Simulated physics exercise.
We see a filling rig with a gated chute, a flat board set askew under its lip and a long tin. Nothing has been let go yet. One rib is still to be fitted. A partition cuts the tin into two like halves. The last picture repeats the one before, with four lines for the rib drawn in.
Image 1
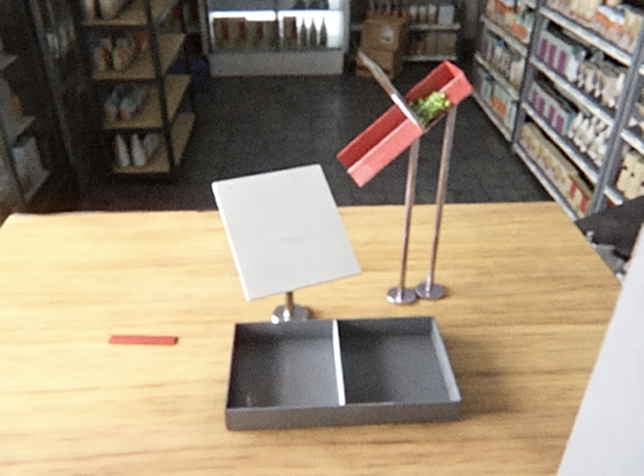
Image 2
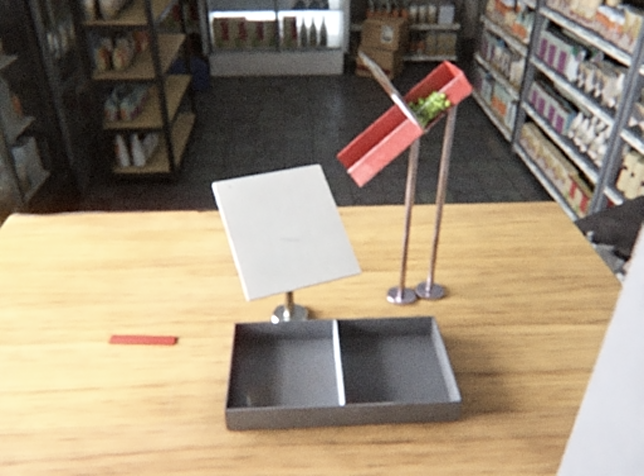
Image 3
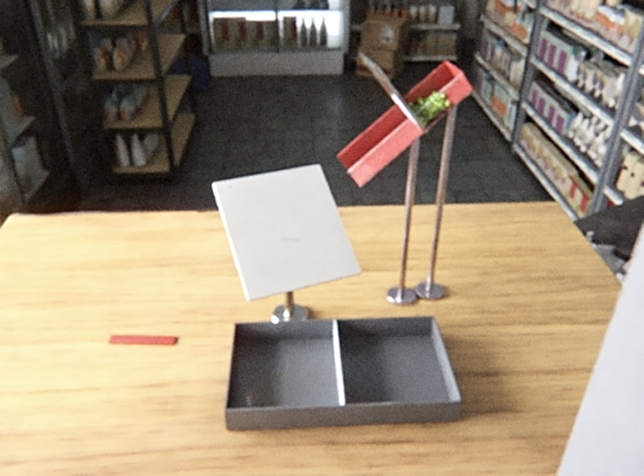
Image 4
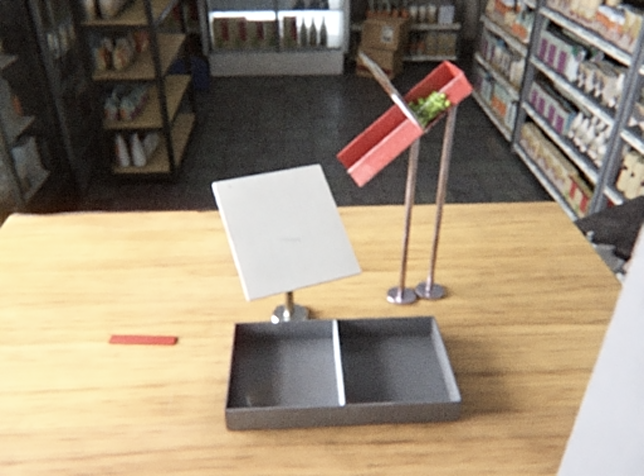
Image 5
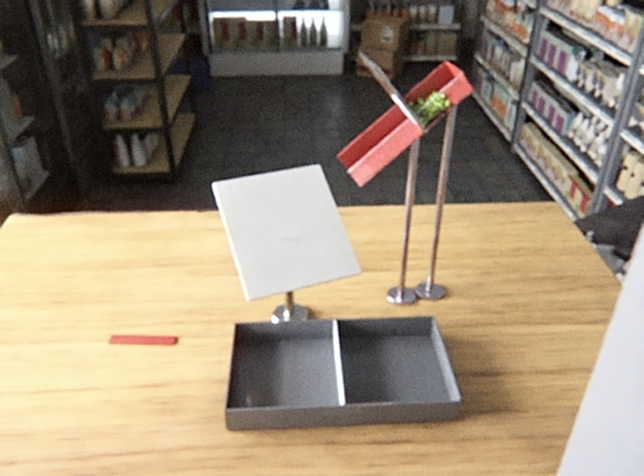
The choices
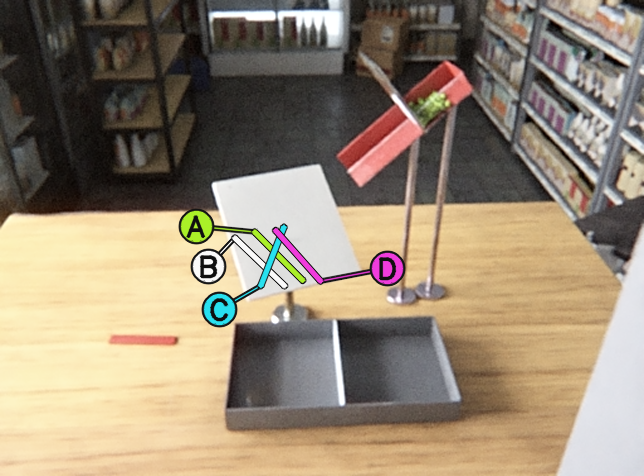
We see a red chute on two thin metal posts holding a clump of small green pieces, above a tilted white board and a divided dark grey tin on a wooden table; nothing visibly moves.
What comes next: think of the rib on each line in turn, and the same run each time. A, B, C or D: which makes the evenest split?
It is A.
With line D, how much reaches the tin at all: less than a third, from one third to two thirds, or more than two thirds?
It is more than two thirds.
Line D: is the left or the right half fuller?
Right.
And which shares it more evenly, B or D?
That is line B.
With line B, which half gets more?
Left.
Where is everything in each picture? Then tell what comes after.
Load behind the gate (425, 111), dried peas; lip of the chute (354, 178), sloping fairly steeply, in the first frame.
Middle of the board (287, 227), tilted fairly steeply; middle of its low edge (307, 286); of its high edge (268, 174), in the second frame.
Front corners of the tin (225, 410) and (461, 401); front end of its middle wall (344, 405); gate still shut (402, 104), in the third frame.
Middle of the load (425, 111); lip (354, 178), in the fourth frame.
Middle of the load (425, 111); lip (354, 178), in the fifth frame.
On the marked copy, line A from (254, 231) to (302, 280); line B from (234, 237) to (284, 285); line C from (283, 227) to (260, 285); line D from (275, 230) to (320, 281).
Choosing A, of what is caught, roughly half in the left half, roughly half in the right.
Choosing B, of what is caught, the larger part in the left half, roughly a quarter in the right.
Choosing C, of what is caught, the larger part in the left half, about a tenth in the right.
Choosing D, of what is caught, just a few in the left half, almost all in the right.
